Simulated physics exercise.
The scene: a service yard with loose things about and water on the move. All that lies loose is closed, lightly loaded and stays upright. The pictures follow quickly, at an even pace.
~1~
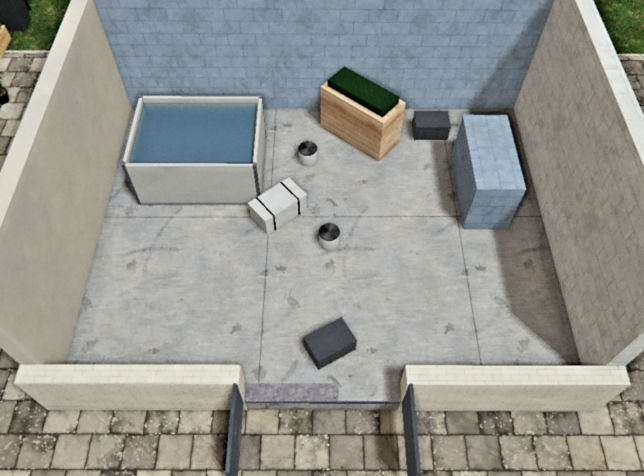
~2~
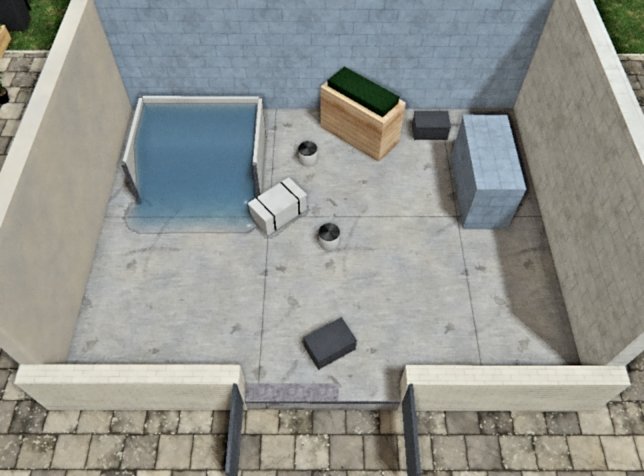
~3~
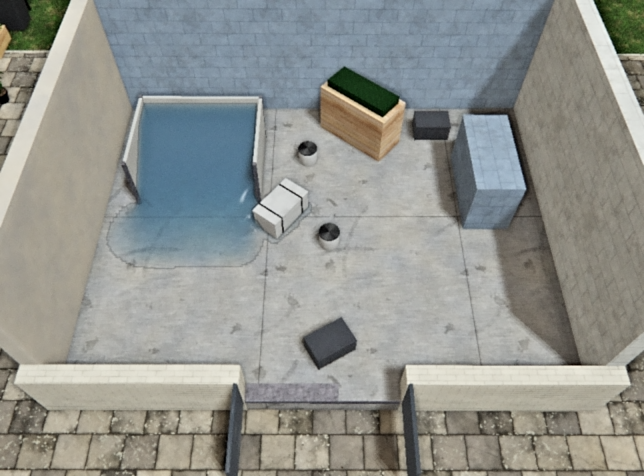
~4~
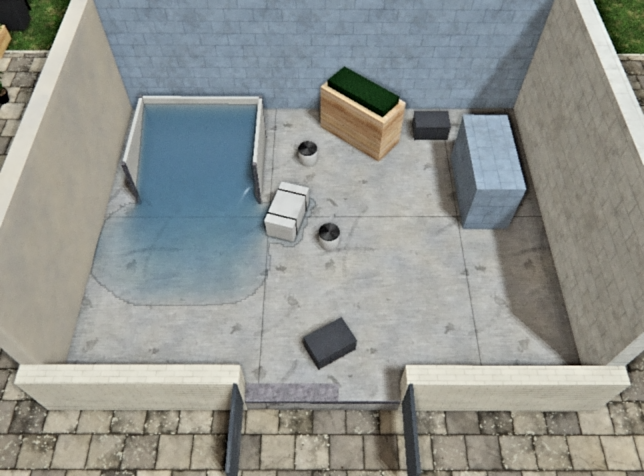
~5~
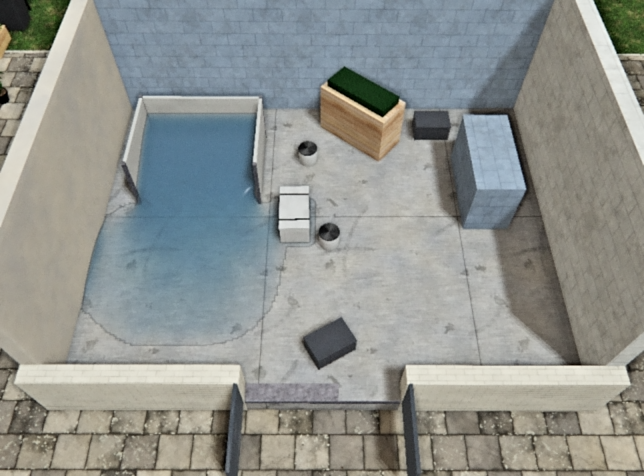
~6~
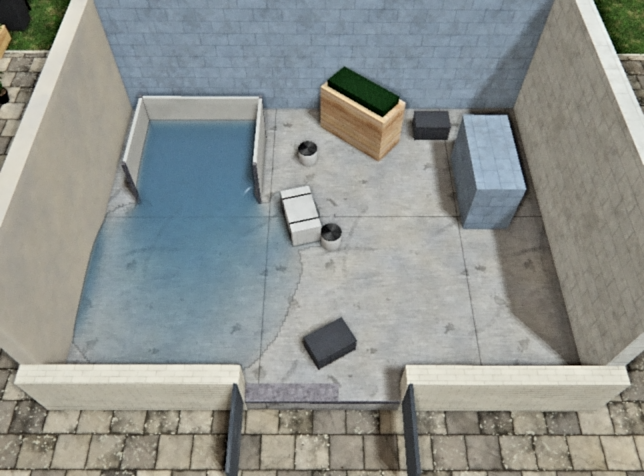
Water pours from an open-fronted tank across the yard floor, turning and nudging a white trunk rightward.
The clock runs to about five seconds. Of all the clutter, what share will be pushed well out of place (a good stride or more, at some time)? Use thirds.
Share: From one to two thirds.
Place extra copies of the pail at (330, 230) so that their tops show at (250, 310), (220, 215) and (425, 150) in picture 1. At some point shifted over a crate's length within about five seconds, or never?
In turn: Pushed that far, swept aside, not that far.
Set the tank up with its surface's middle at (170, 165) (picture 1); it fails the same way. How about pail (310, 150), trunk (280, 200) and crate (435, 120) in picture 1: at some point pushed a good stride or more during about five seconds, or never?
As listed: Short of that, less than that, no.
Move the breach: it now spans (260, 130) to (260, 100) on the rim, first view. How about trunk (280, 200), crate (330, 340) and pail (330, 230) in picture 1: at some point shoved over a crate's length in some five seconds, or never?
One after the other: Under that, no, short of that.
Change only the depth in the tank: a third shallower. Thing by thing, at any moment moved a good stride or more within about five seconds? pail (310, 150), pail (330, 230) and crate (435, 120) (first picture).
In turn: Under that, no, less than that.
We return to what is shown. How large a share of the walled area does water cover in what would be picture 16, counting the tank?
Near 45 in a hundred.
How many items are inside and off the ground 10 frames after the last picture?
0 of them.
A moment on, 0 of 5 are well off their spots; 0 afloat.
Next, 1 of 5 are well off their spots; 0 afloat.
Later, 1 of 5 are well off their spots; 0 afloat.
In the end, 3 of 5 are well off their spots, and 3 have been at some point; 0 afloat.
